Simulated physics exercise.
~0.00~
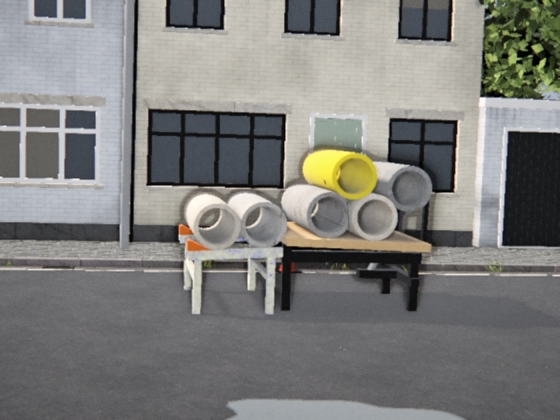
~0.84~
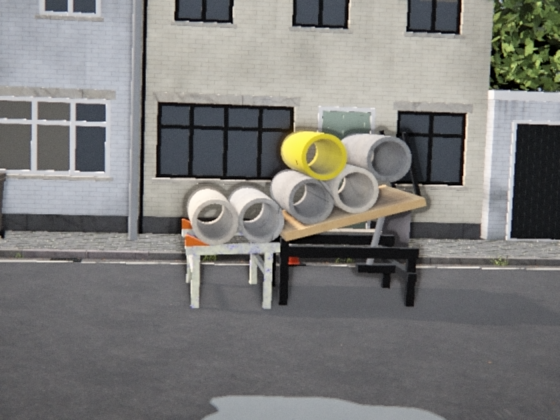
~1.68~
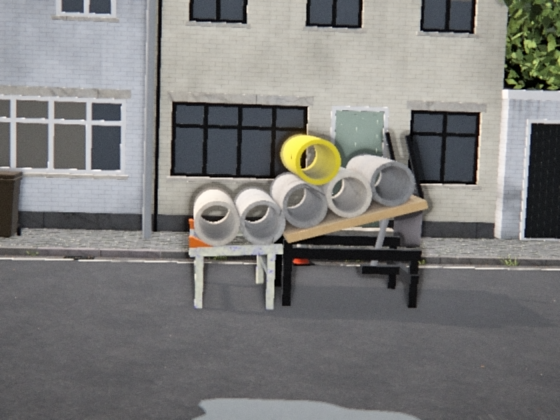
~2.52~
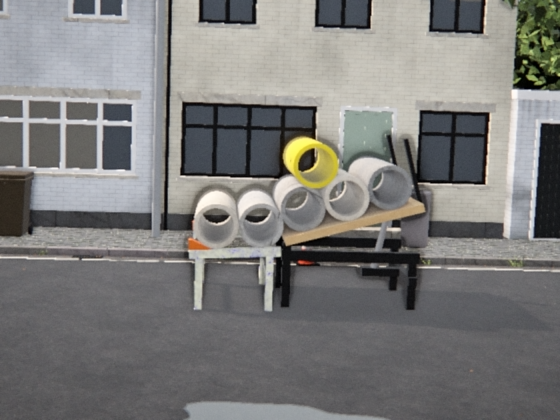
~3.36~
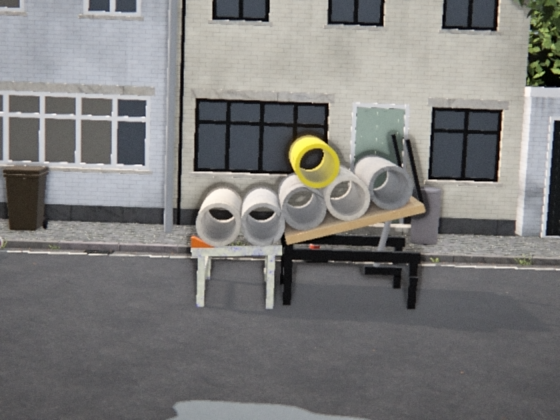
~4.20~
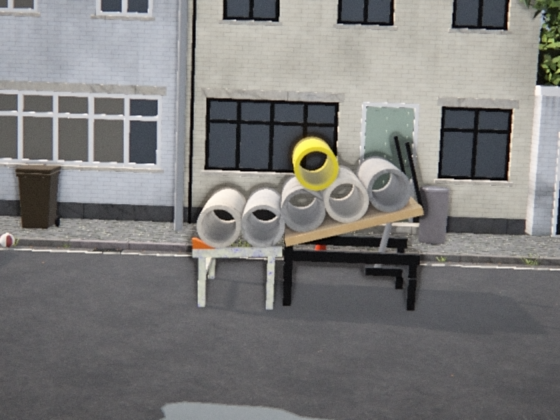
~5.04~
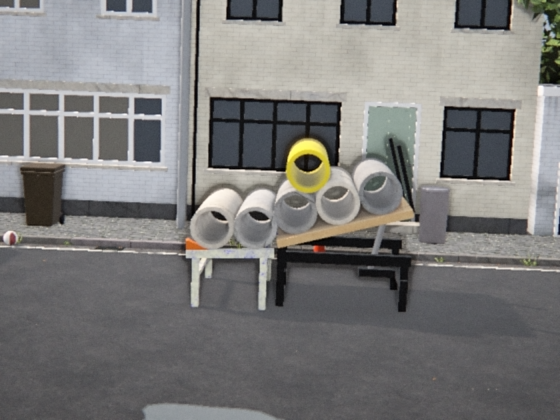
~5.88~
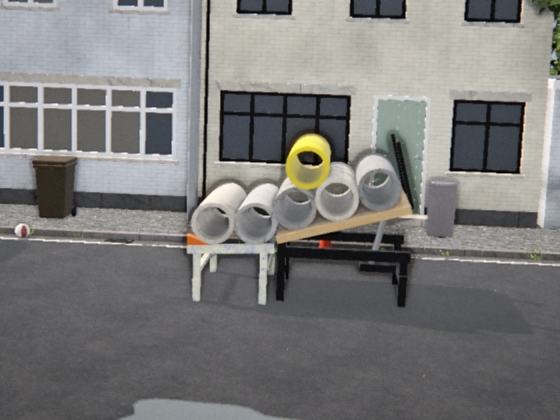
The wooden deck on the right tilted up at its far edge, and the concrete pipes on it shifted left, the yellow one rolling a little way before settling on top of the grey ones, where it stayed without going over the rack's end.
